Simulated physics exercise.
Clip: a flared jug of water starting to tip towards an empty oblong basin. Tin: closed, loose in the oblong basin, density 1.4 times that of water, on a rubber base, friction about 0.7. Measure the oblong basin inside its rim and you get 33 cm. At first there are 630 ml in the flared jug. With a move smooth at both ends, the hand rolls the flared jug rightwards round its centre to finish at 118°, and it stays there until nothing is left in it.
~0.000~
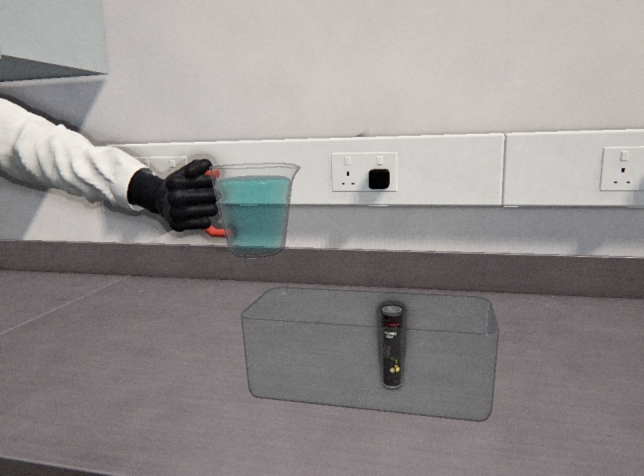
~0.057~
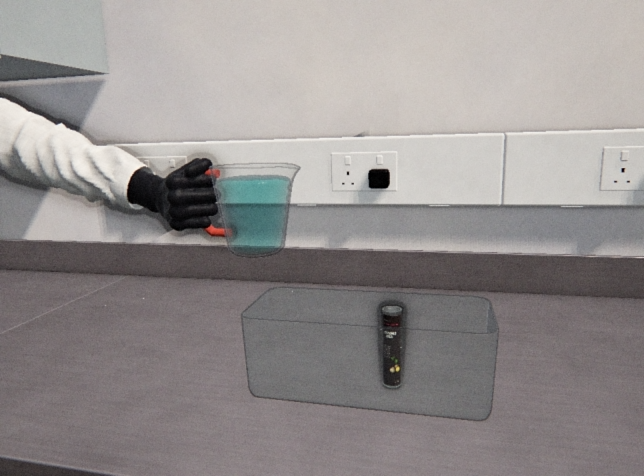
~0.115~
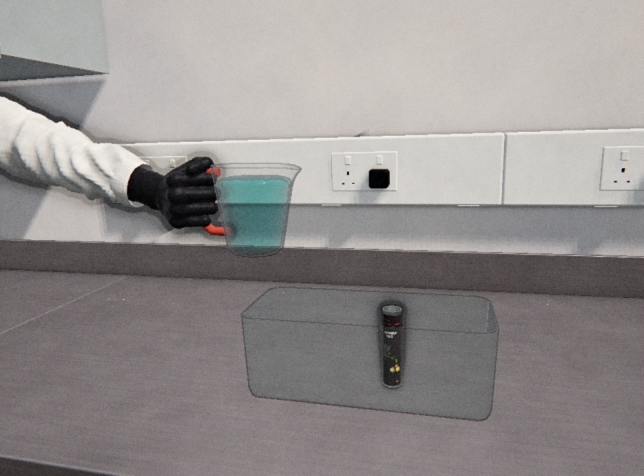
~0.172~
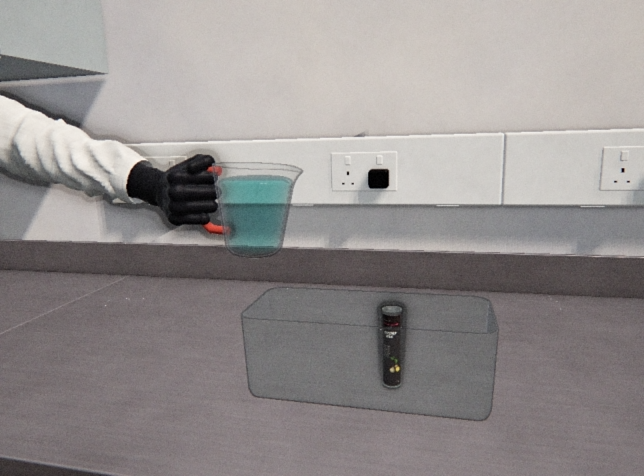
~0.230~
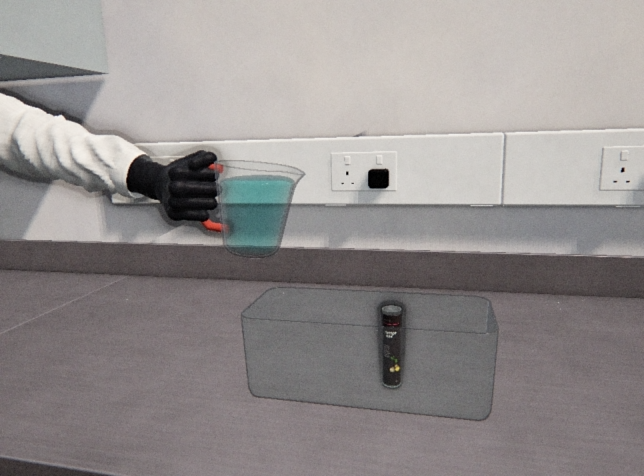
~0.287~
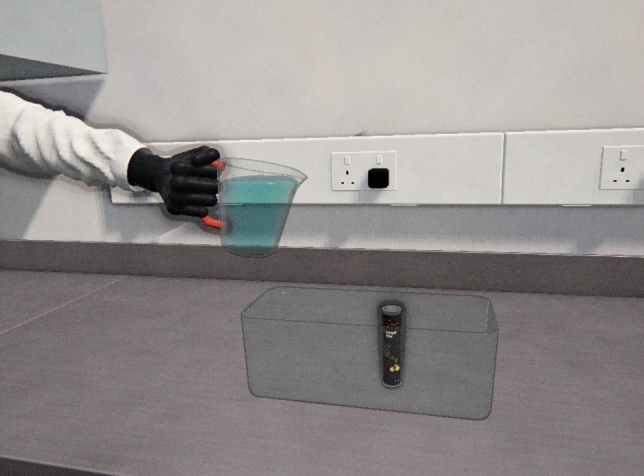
A black-gloved hand held a flared jug of blue-green water above and left of a clear oblong basin with a small dark tin inside, then slowly tilted the jug slightly to the right.
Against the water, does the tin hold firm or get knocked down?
It stays on its base.
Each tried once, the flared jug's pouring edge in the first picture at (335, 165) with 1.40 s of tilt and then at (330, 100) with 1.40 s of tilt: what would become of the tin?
Try 1: Tipped over; try 2: Tipped over.
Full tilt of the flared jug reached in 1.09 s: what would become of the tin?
Result: Tin upright.
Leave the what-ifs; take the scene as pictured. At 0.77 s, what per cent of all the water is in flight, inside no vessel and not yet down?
Estimate: Some 18 % of the total.
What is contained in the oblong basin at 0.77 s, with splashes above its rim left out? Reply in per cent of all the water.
Close to 10 in a hundred.
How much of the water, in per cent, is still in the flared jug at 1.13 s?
About 10 percent.
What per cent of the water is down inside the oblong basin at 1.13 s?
About 78 per cent.
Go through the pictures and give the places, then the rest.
It leans 0°; its right rim is at (300, 167); the water meets the walls at (221, 179) and (291, 179); the oblong basin's rim runs from (256, 302) to (494, 316); the tin's top is at (392, 313), in the first frame.
It leans 0°; its right rim is at (300, 167); the water meets the walls at (221, 179) and (291, 179), in the second frame.
It leans 2°; its right rim is at (301, 168); the water meets the walls at (222, 178) and (292, 179), in the third frame.
It leans 4°; its right rim is at (303, 170); the water meets the walls at (223, 179) and (293, 180), in the fourth frame.
It leans 8°; its right rim is at (305, 173); the water meets the walls at (224, 179) and (295, 180), in the fifth frame.
It leans 12°; its right rim is at (307, 177); the water meets the walls at (226, 180) and (299, 180), in the sixth frame.
After 0.77 s the tilt is 68° and 71 per cent is still to pour; the tin stands where it began.
After 1.13 s the tilt is 107° and 10 per cent is still to pour; the tin stands where it began.
After 1.50 s the tilt is 118° and 0 per cent is still to pour; the tin stands where it began.
After 1.90 s the tilt is 118° and 0 per cent is still to pour; the tin stands where it began.
In the end the tin stands where it began.
